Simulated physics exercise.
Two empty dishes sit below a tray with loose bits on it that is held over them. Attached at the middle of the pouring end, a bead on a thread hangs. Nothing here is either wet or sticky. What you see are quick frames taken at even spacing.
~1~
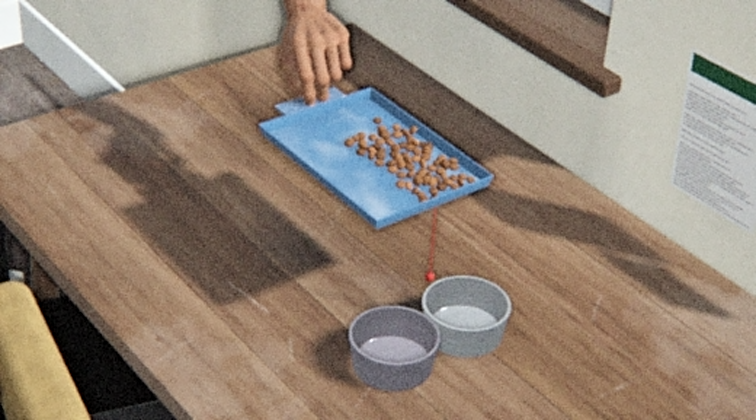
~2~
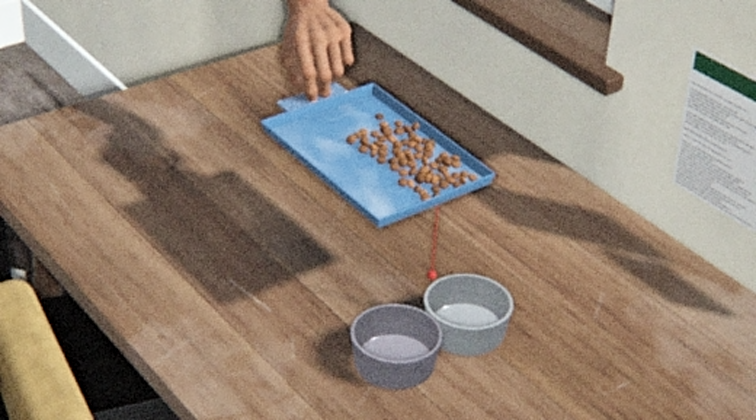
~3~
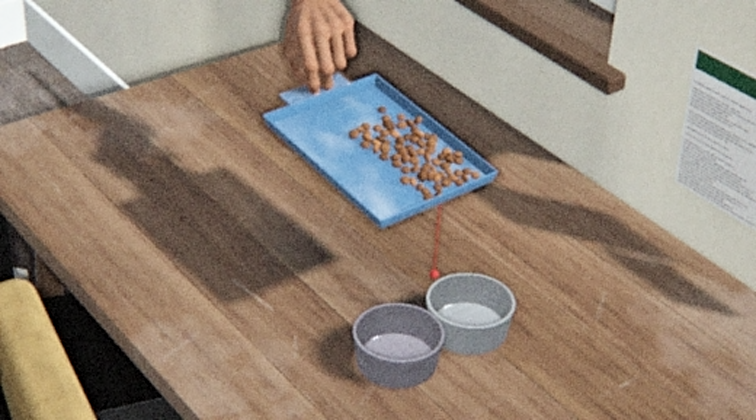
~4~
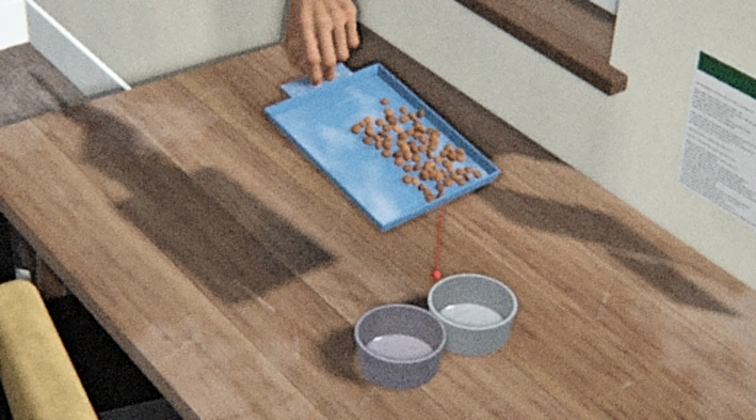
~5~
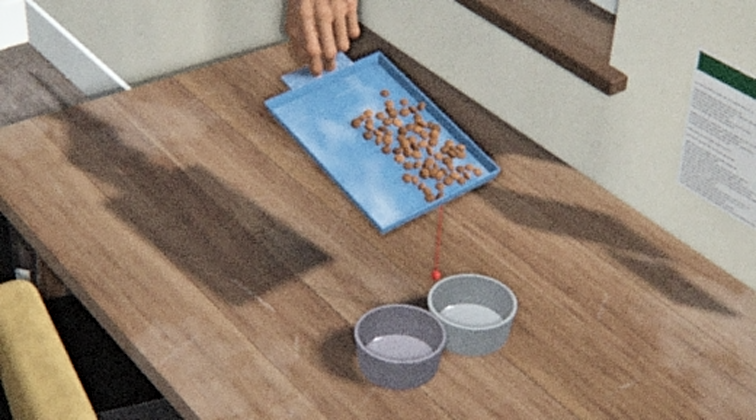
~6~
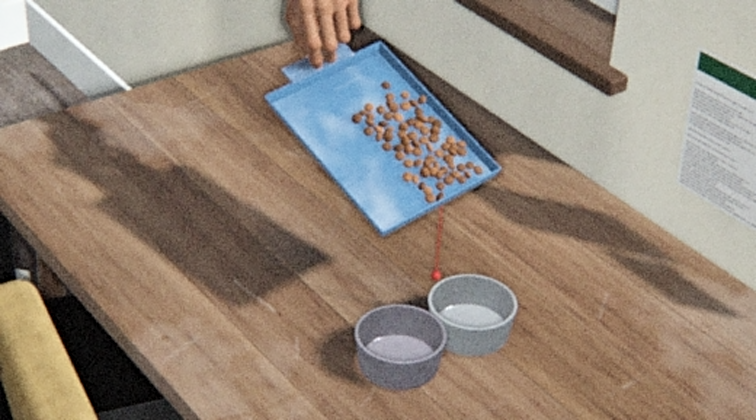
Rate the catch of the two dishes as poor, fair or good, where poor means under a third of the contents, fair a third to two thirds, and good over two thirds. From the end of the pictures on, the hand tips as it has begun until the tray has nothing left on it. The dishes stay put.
The catch is fair.
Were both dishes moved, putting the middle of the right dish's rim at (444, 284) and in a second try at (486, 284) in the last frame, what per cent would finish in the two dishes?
First position: Some 90 %; second position: Some 70 %.
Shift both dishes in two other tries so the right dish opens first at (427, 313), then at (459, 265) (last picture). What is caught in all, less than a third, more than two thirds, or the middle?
One: In the middle band. Two: Above two thirds.
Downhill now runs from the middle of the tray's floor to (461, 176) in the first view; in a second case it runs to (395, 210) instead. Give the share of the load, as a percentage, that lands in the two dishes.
In turn, 10 percent and then 80 percent.
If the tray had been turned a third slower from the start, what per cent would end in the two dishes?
I'd put it at some 60 per cent.
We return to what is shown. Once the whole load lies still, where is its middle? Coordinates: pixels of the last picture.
Somewhere close to (391, 347) in the last picture.
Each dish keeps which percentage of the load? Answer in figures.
Per hundred pieces: Left dish roughly 50, right dish roughly 0.
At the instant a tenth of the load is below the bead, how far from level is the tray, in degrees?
Around 70° of tilt.
Soon after the last picture, tray tipped steeply; nearly all on the tray; a stray few in the left dish; a stray few in the air.
A little later, tray tipped right over; about a quarter on the tray; about a third in the left dish; a small part outside both; about a quarter in the air.
Later still, tray tipped past a quarter turn; about half in the left dish; a stray few in the right dish; about half outside both.
At rest, tray tipped past a quarter turn; about half in the left dish; a stray few in the right dish; about half outside both.
